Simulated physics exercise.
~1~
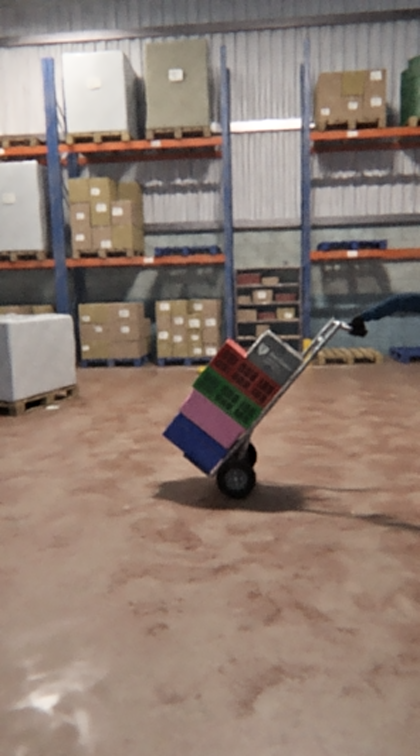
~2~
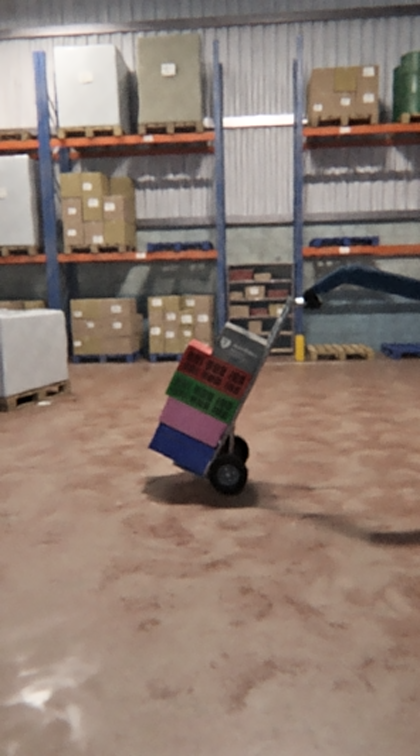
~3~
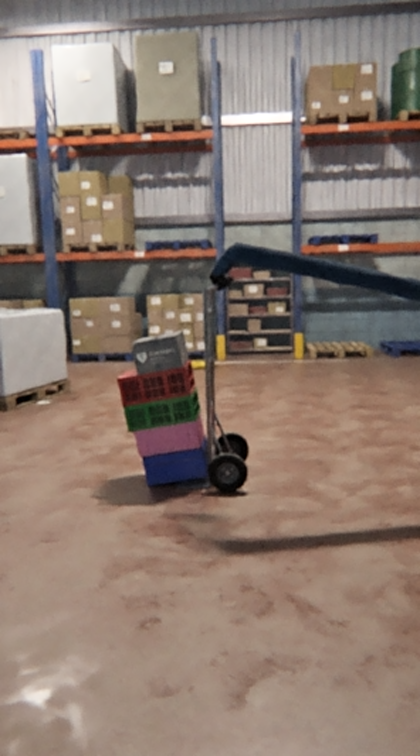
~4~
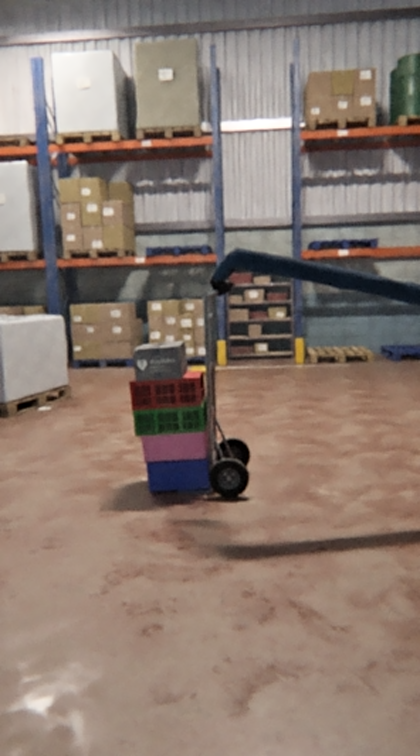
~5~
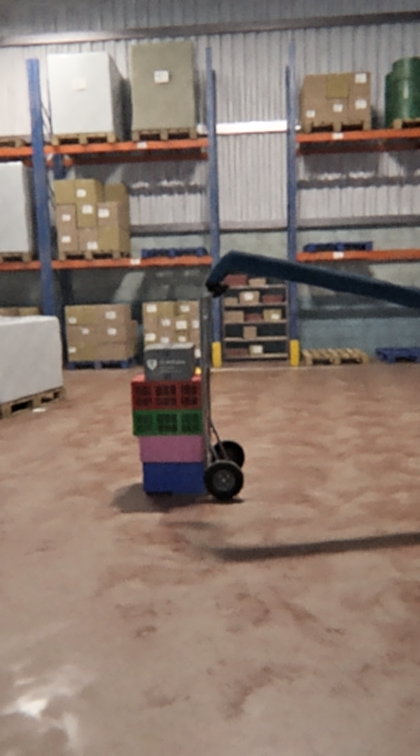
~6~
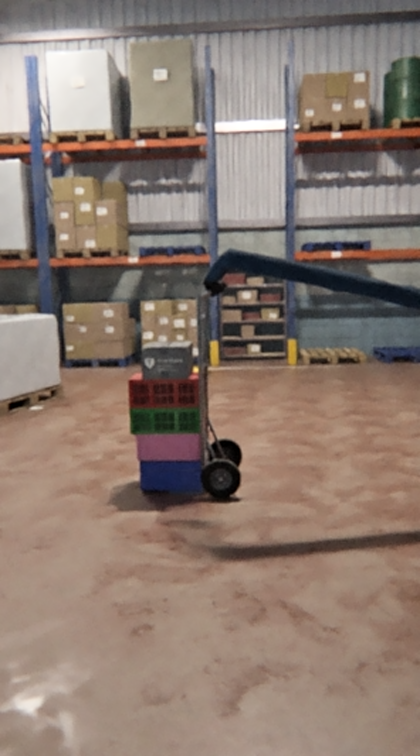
A tilted hand truck swings upright and its stacked crates rock, then settle still.
